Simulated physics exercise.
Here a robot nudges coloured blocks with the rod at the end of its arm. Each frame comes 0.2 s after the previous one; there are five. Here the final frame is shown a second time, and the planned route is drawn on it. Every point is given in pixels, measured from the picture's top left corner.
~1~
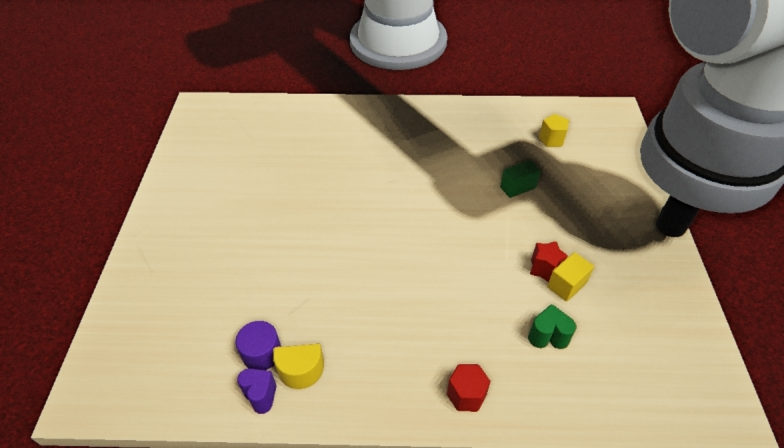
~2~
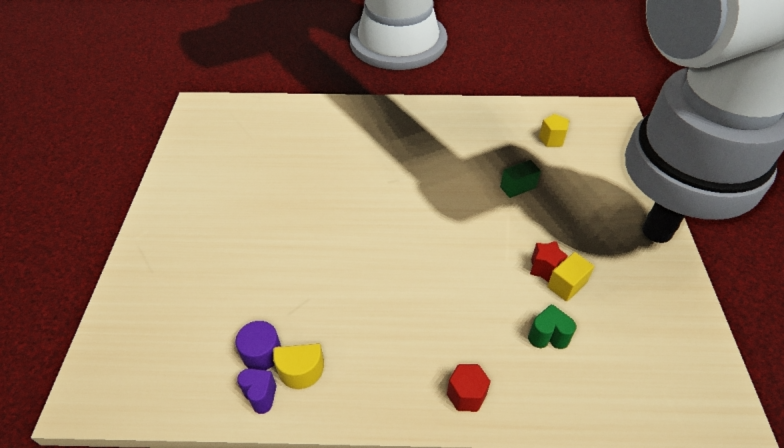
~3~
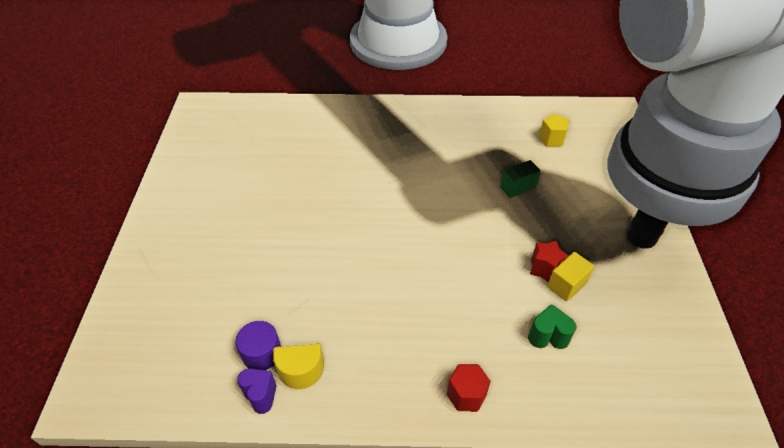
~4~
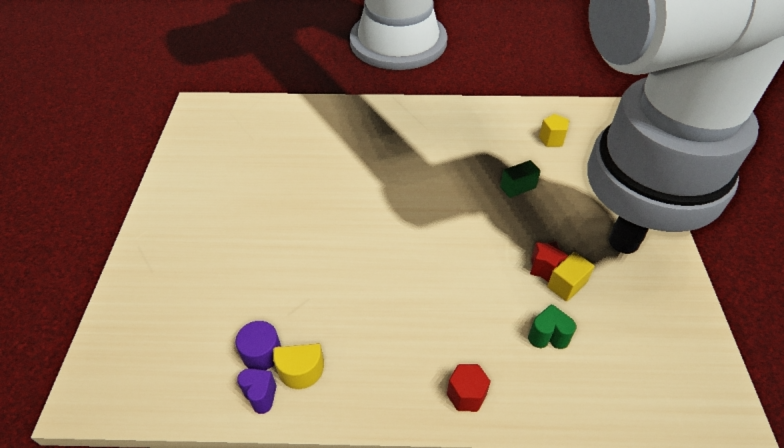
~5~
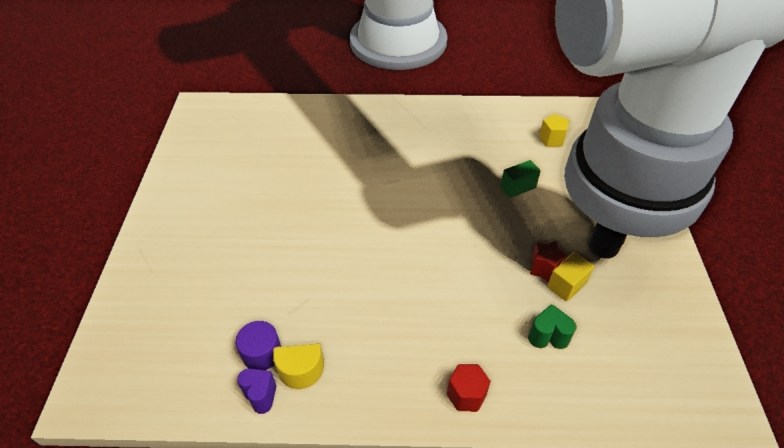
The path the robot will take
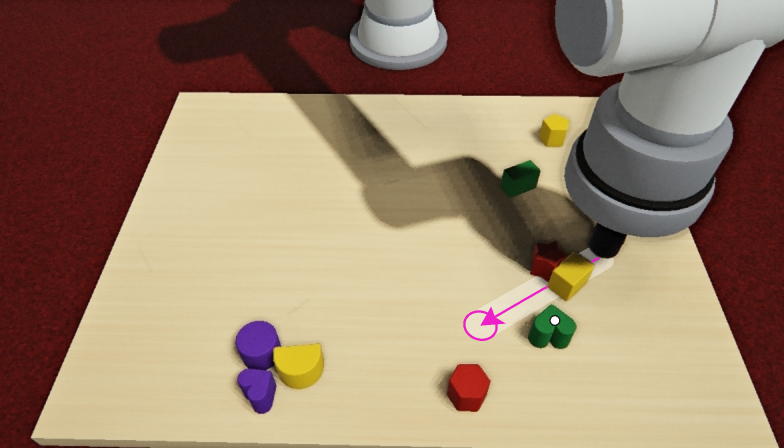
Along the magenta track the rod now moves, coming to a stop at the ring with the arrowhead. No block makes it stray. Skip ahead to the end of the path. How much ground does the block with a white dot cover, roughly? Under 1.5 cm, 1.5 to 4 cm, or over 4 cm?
My answer is that it shifts 1.5 to 4 cm.
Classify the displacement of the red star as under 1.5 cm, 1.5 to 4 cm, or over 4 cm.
My estimate: In the 1.5 to 4 cm range.
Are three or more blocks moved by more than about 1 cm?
I'd say yes.
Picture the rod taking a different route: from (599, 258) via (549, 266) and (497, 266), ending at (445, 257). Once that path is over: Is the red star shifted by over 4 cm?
Yes, that is how it ends up.
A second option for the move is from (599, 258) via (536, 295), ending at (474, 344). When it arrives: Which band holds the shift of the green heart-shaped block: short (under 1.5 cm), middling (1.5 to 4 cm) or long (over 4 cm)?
Verdict: From 1.5 to 4 cm.
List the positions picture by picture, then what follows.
The first picture shows rod tip at (670, 227); block tops, red hexagonal block at (470, 380); red star at (550, 252); green heart-shaped block at (555, 321); yellow oblong at (574, 268).
The second picture shows rod at (657, 233); blocks unchanged.
The third picture shows rod at (641, 238); blocks unchanged.
The fourth picture shows rod at (623, 243); blocks unchanged.
The fifth picture shows rod at (603, 248); red hexagonal block at (470, 380); red star at (550, 252); green heart-shaped block at (555, 321); yellow oblong at (574, 268).
Path on the board, from (599, 258) to (480, 325); the dot is on the green heart-shaped block.
What follows on the original path. One third of the way, rod at (565, 269); red star at (538, 252), turned 40° clockwise; yellow oblong at (553, 286), turned 15° anticlockwise.
Two thirds of the way, rod at (525, 292); red star at (527, 254), turned 90° clockwise; green heart-shaped block at (553, 343), turned 70° anticlockwise; yellow oblong at (521, 316), turned 45° anticlockwise.
At the end, rod at (483, 316); red hexagonal block in place; red star at (527, 254), turned 90° clockwise; green heart-shaped block at (552, 346), turned 90° anticlockwise; yellow oblong at (504, 341), turned 115° anticlockwise.
